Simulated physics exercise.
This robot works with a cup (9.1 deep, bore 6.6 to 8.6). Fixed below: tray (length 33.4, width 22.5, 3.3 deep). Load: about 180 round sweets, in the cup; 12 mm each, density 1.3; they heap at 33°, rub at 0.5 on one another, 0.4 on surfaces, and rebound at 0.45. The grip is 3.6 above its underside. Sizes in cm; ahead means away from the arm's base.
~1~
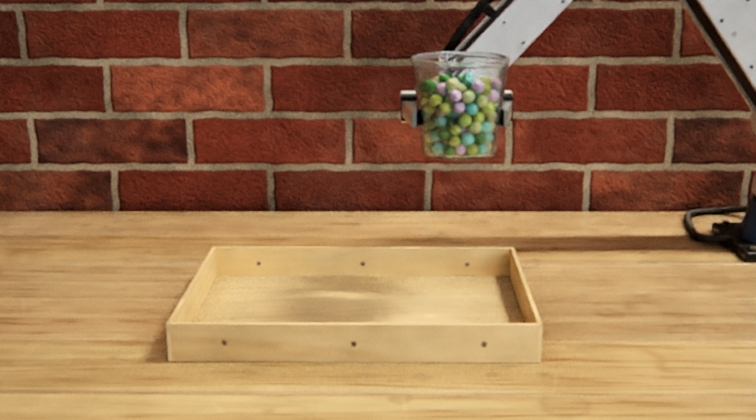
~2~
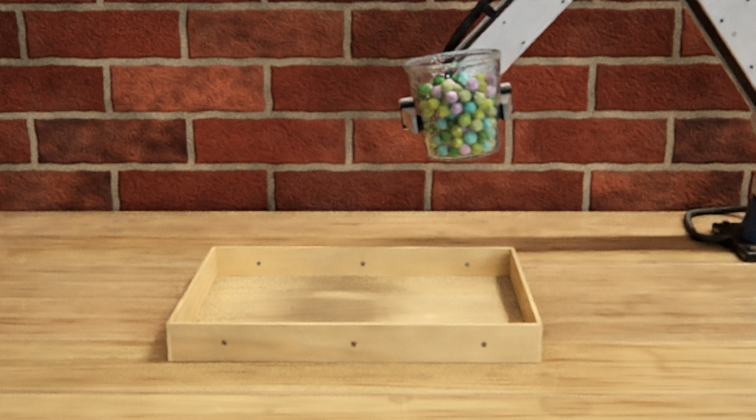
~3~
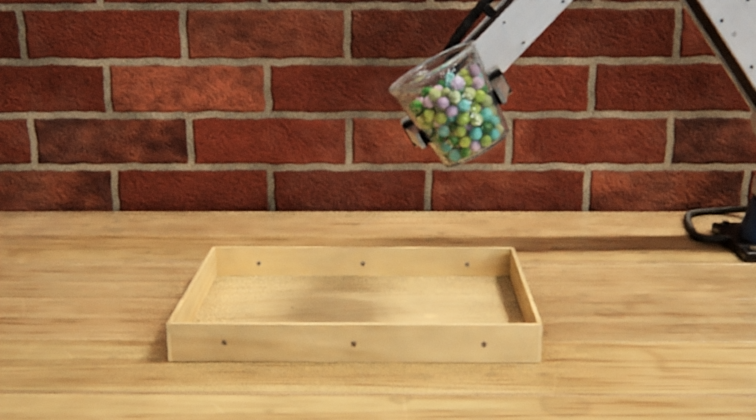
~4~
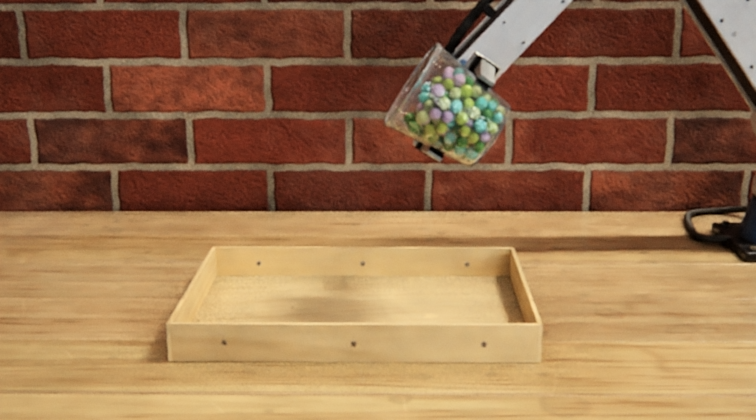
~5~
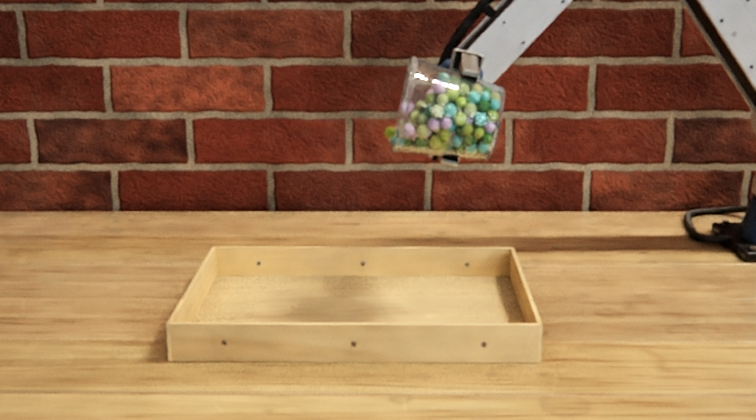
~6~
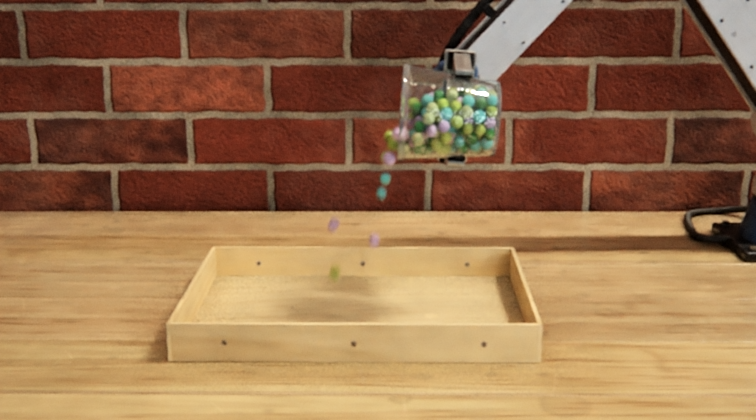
At the start, a robotic arm holds a clear cup of colourful round sweets upright above an empty wooden tray, before a brick wall. The arm tips the cup steadily to the left until it lies nearly on its side. The sweets shift toward the rim, and a few drop down toward the tray.
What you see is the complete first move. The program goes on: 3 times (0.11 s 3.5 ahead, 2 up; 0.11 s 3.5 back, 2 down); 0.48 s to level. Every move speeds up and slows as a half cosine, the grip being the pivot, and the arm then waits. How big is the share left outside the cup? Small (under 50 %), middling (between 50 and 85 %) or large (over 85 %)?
A large share, over 85 %, ends outside the cup.
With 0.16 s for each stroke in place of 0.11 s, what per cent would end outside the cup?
It would be near 90 per cent.
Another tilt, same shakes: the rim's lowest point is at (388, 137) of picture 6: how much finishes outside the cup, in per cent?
Some 80 per cent.
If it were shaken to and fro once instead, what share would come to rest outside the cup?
It would be near 85 per cent.
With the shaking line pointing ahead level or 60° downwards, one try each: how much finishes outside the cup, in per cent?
About 95 and 55 per cent.
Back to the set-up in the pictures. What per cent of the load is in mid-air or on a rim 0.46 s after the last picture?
About 15 per cent.
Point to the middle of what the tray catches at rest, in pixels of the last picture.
Near (288, 309).
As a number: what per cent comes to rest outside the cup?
Roughly 100 per cent.
Then, 0.46 s on, tilted 86° forward, highest piece 18 above the table; 144 in the tray, 8 in the cup, 1 on the table or floor, 27 in flight or on a rim.
Then, 0.91 s on, tilted 40° forward, highest piece 21 above the table; 177 in the tray, 2 on the table or floor, 1 in the cup.
Then, 1.34 s on, level, highest piece 18 above the table; 177 in the tray, 2 on the table or floor, 1 in the cup.
Then, 2.39 s on, level, highest piece 18 above the table; 177 in the tray, 2 on the table or floor, 1 in the cup.
In the end, 177 in the tray, 2 on the table or floor, 1 in the cup. That is 99 % outside the cup.
